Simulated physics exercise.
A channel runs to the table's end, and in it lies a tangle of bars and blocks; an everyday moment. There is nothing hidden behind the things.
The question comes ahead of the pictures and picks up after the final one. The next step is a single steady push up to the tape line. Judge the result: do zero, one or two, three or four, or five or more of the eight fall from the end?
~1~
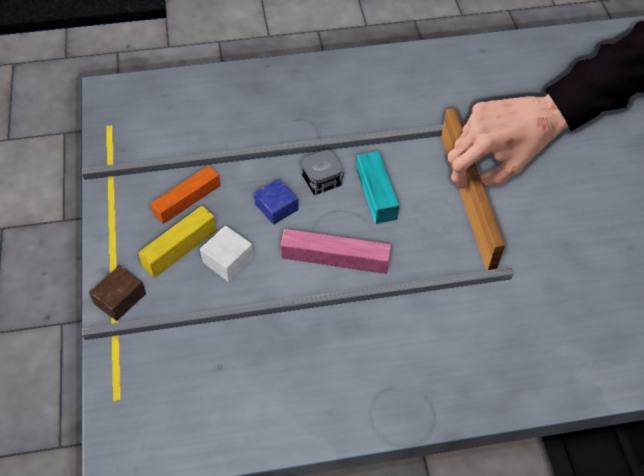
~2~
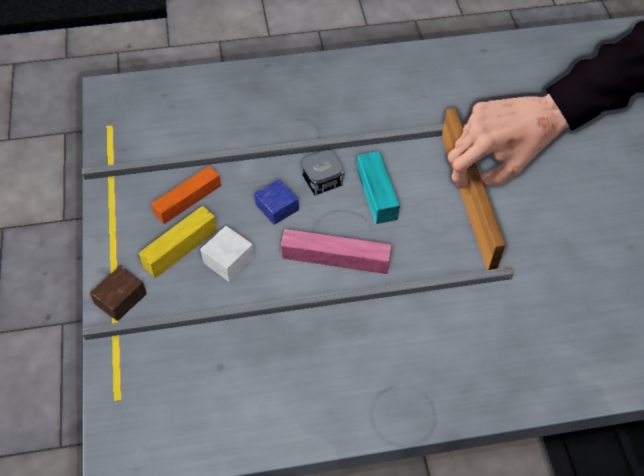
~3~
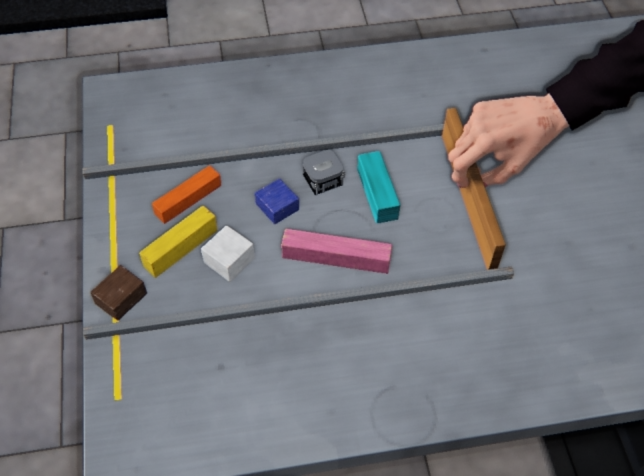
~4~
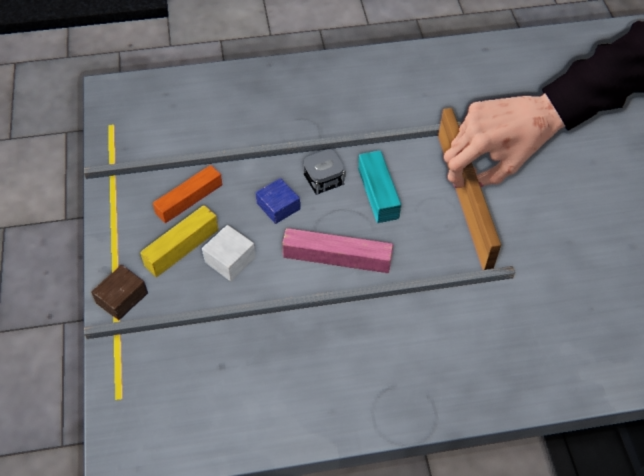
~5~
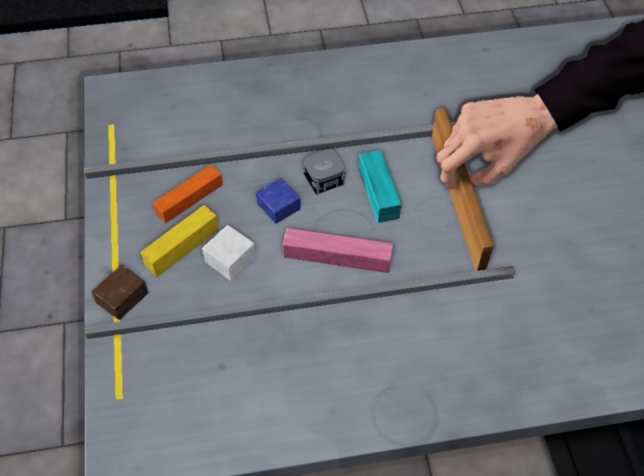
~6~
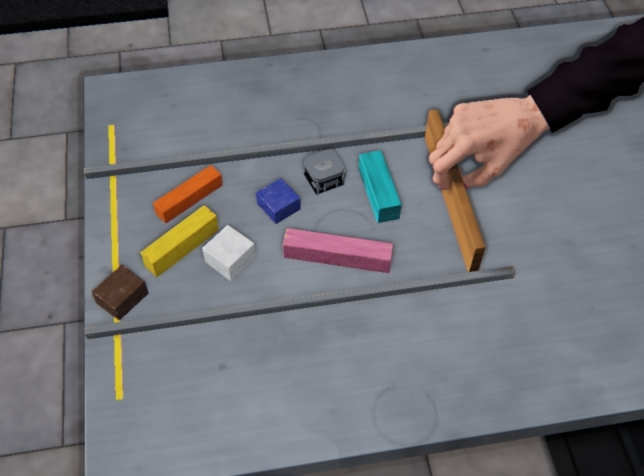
Watch it: Lots of them - five or more - go plunging down.
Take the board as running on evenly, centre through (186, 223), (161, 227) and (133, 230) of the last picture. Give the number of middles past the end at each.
0, 3, 4.
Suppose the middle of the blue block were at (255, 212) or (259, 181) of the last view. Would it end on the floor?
First spot: It comes off; second spot: It comes off.
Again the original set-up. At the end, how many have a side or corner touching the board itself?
The count is 1.
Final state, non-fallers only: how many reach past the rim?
Answer: 0.
Soon after, none off yet; brown block at rest near (121, 292); yellow bar at rest near (181, 241); orange bar at rest near (189, 194).
Then, none off yet; brown block at rest near (121, 292); yellow bar moved about its own width near (135, 226); orange bar moved about its own width near (139, 198).
By the end, the number that fall off is five or more; fallen, grey case, pink bar, blue block, white block, orange bar, yellow bar and brown block.
